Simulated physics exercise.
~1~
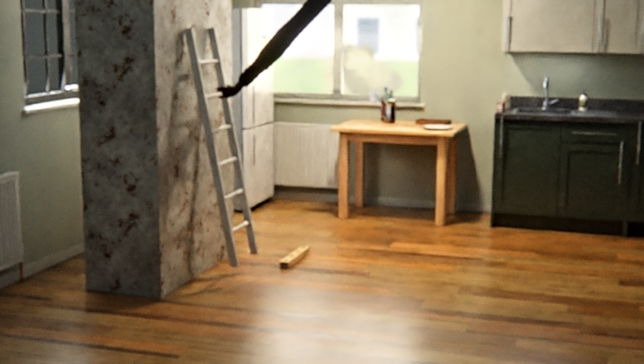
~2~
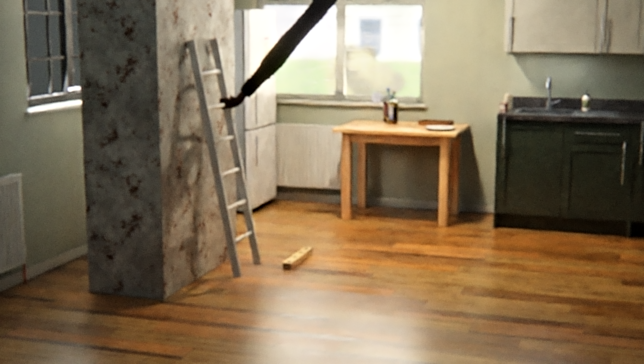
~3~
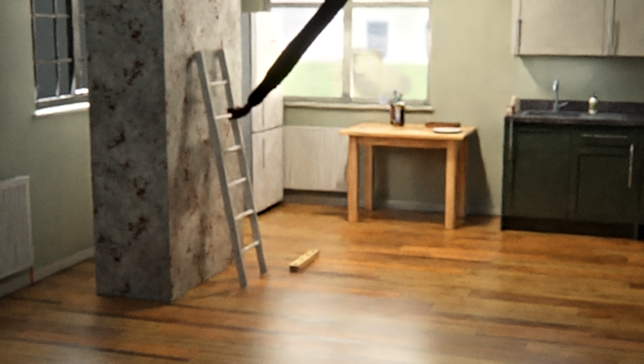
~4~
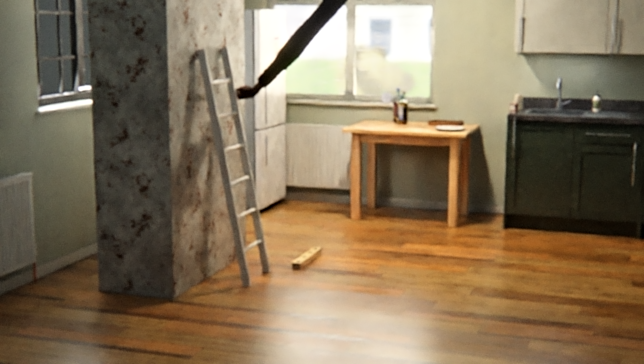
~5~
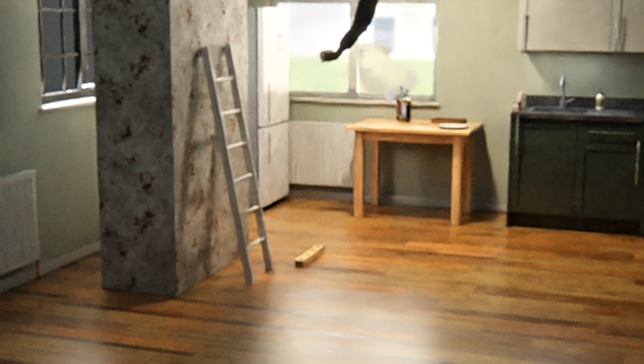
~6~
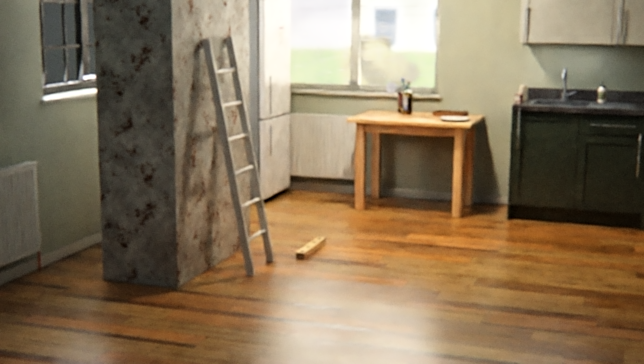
A white ladder, held by a dark arm reaching in from the top, leans against a tall, mottled grey block in a room with a wooden floor. A small wooden batten lies on the floor to its right, with a table and dark kitchen units beyond. The hand lowers the ladder slightly as the view sways a little. It then lets go and draws back up past the window until it is out of sight. Left alone, the ladder stays leaning in place, and the batten still lies beside it.
